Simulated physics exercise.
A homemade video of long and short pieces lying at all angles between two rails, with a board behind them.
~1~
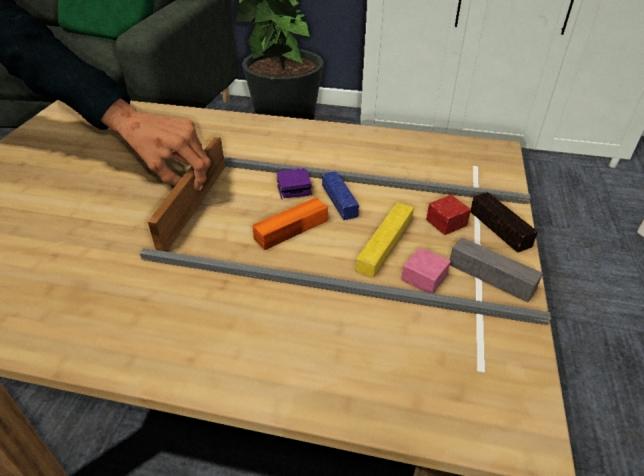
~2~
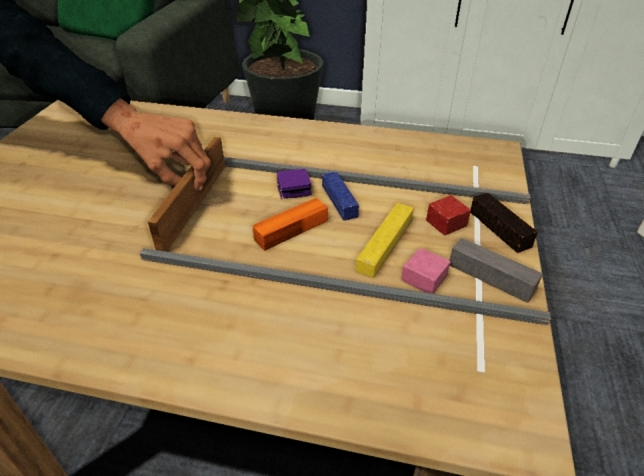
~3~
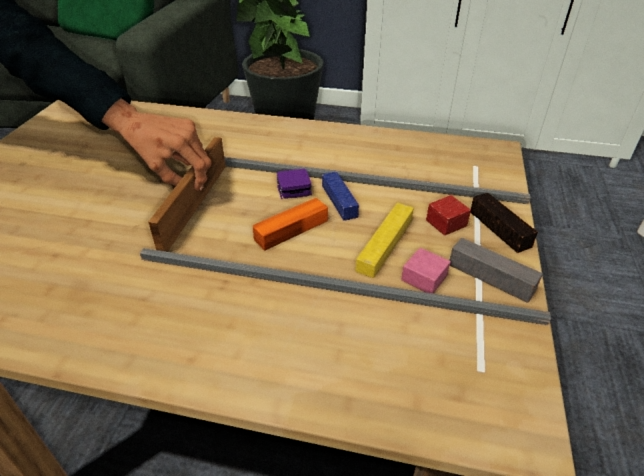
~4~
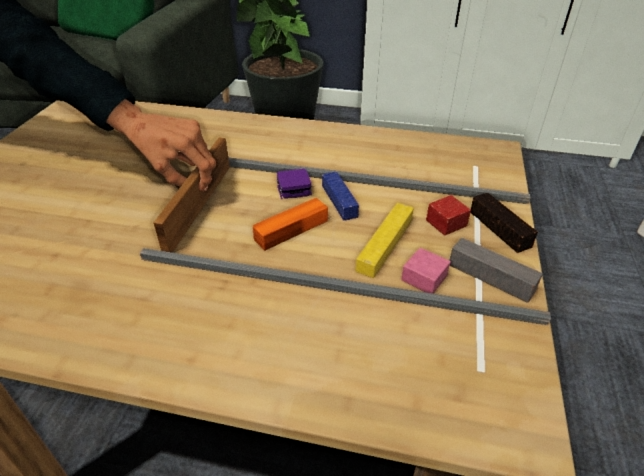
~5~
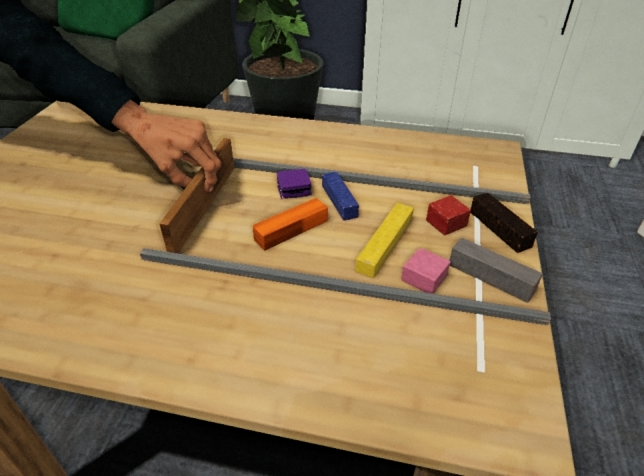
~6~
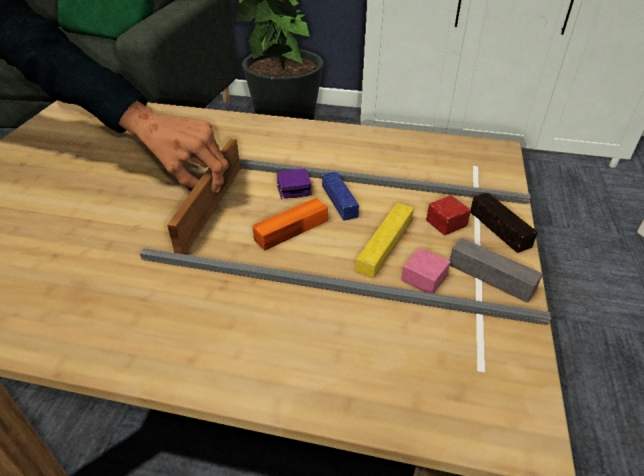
A hand in a dark sleeve holds a brown wooden board upright at the left of a light wood table and, after staying still at first, slides it slightly right between two grey rails. Purple, blue, orange, yellow, red, pink, black and grey pieces lie motionless at various angles, the last two across a white strip. The steady, elevated view includes a green cushion, potted plant and white cabinet behind.
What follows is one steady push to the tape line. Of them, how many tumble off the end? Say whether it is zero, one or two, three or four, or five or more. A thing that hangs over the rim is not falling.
Odds are the fallen group will hold three or four.
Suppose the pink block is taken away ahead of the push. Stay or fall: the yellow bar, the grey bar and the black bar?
The yellow bar survives, the grey bar drops off, the black bar drops off.
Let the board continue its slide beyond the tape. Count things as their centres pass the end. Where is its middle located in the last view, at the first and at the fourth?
The first puts it near (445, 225), the next near (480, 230).
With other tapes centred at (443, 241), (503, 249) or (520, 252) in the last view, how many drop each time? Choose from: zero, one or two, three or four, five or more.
Taking them in turn, none at all; at least five; more than four.
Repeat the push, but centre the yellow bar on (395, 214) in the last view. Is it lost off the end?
If so, it stays where it is.
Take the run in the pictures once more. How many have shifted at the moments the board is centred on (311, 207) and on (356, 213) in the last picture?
I get 3 at the one place and 4 at the other.
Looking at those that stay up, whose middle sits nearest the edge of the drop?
That would be the pink block.
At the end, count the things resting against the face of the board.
The count comes out at 2.
Soon after, none off yet; black bar at rest near (502, 221); grey bar at rest near (494, 269); red block at rest near (448, 215).
At rest, the number that fall off is three or four; fallen, red block, grey bar and black bar.
